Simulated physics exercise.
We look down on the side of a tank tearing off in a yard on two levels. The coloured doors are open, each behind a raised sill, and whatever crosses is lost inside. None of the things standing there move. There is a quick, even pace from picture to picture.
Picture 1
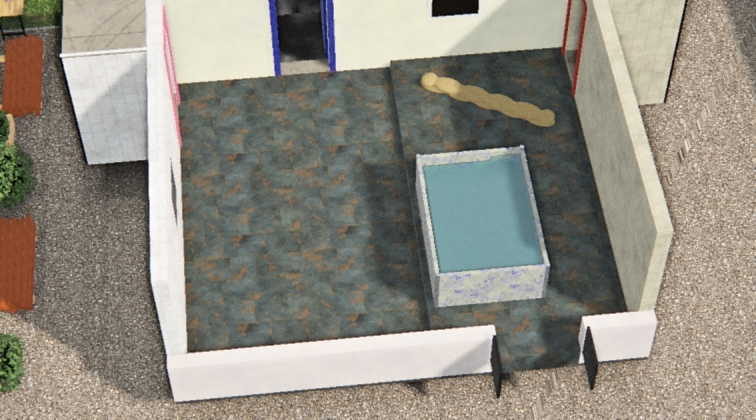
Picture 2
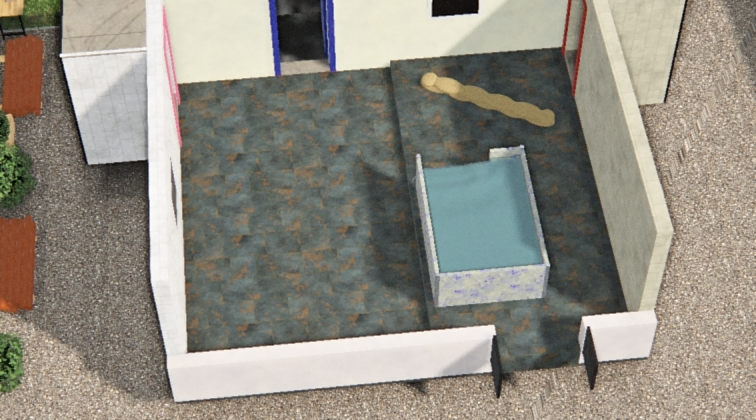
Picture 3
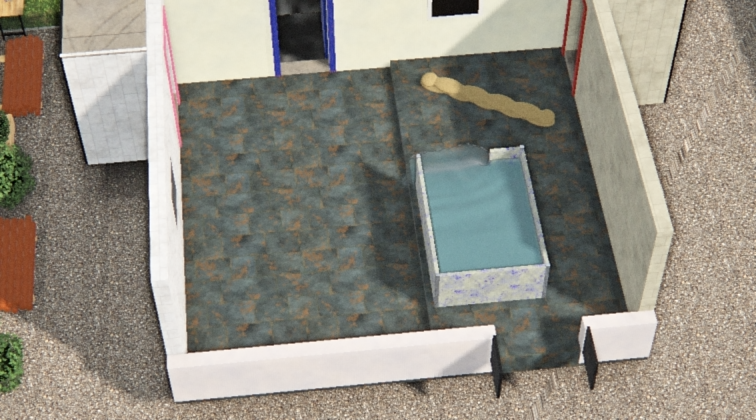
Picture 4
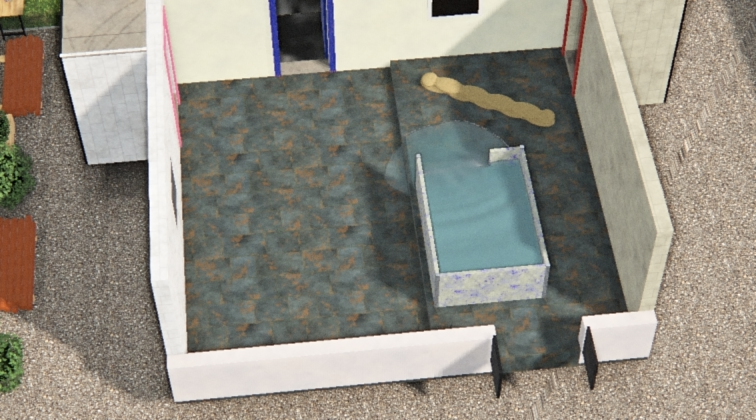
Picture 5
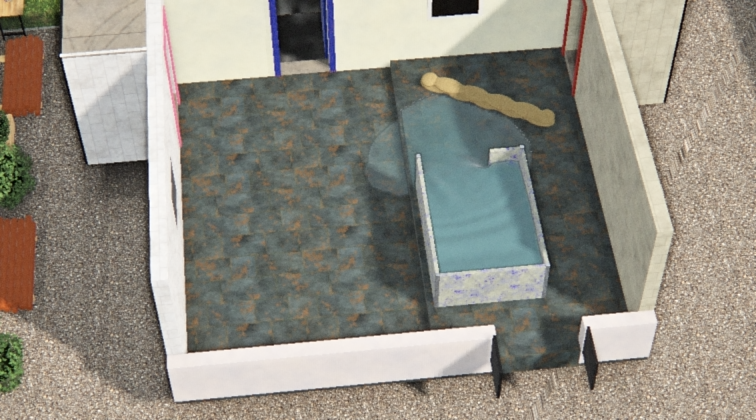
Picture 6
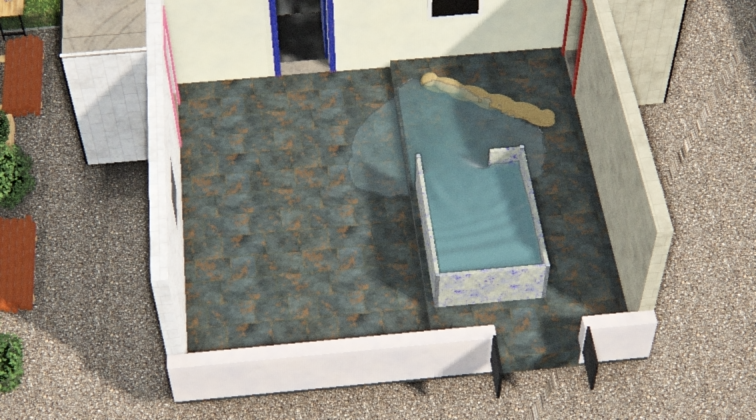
A tank of water stood still in a walled yard until part of its far side broke away, and then water poured out through the gap and spread across the dark floor toward the upper left.
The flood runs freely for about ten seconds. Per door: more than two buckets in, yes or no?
Red door no, pink door no, blue door yes.
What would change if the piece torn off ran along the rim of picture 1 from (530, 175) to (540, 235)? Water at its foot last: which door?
Answer: The pink-painted one.
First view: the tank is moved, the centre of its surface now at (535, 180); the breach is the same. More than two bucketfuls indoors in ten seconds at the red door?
Taking them in turn: The red door overshoots the limit.
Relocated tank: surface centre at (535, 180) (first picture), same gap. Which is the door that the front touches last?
The pink one.
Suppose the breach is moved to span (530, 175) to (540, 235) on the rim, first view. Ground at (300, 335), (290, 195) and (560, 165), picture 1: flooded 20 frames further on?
In the order given: Swamped, untouched and swamped.
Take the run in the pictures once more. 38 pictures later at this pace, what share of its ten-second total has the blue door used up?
Approximately 95 per cent.
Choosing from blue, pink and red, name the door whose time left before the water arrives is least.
It is the blue door.
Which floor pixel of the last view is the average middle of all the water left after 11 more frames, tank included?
Somewhere around (443, 176) in the last view.
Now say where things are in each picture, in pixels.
The first picture shows the tank at (481, 213) is whole and still.
In the second picture, the front is at a hidden place, out from the gap on the tank's far side.
In the third picture, the front is at (479, 151), out from the gap on the tank's far side.
In the fourth picture, the front is at (453, 124), out from the gap on the tank's far side.
In the fifth picture, the front is at (445, 97), out from the gap on the tank's far side.
In the sixth picture, the front is at (416, 81), out from the gap on the tank's far side.
A moment on, water covers 25 % of the floor; the red door not reached, the pink door not reached, the blue door not reached.
Next, water covers 40 % of the floor; the red door not reached, the pink door not reached, the blue door under two buckets in.
Then, water covers 50 % of the floor; the red door under two buckets in, the pink door wet at the sill, nothing in, the blue door over two buckets in.
Later, water covers 80 % of the floor; the red door under two buckets in, the pink door wet at the sill, nothing in, the blue door over two buckets in.
In the end, water covers 95 % of the floor; the red door under two buckets in, the pink door wet at the sill, nothing in, the blue door over two buckets in.
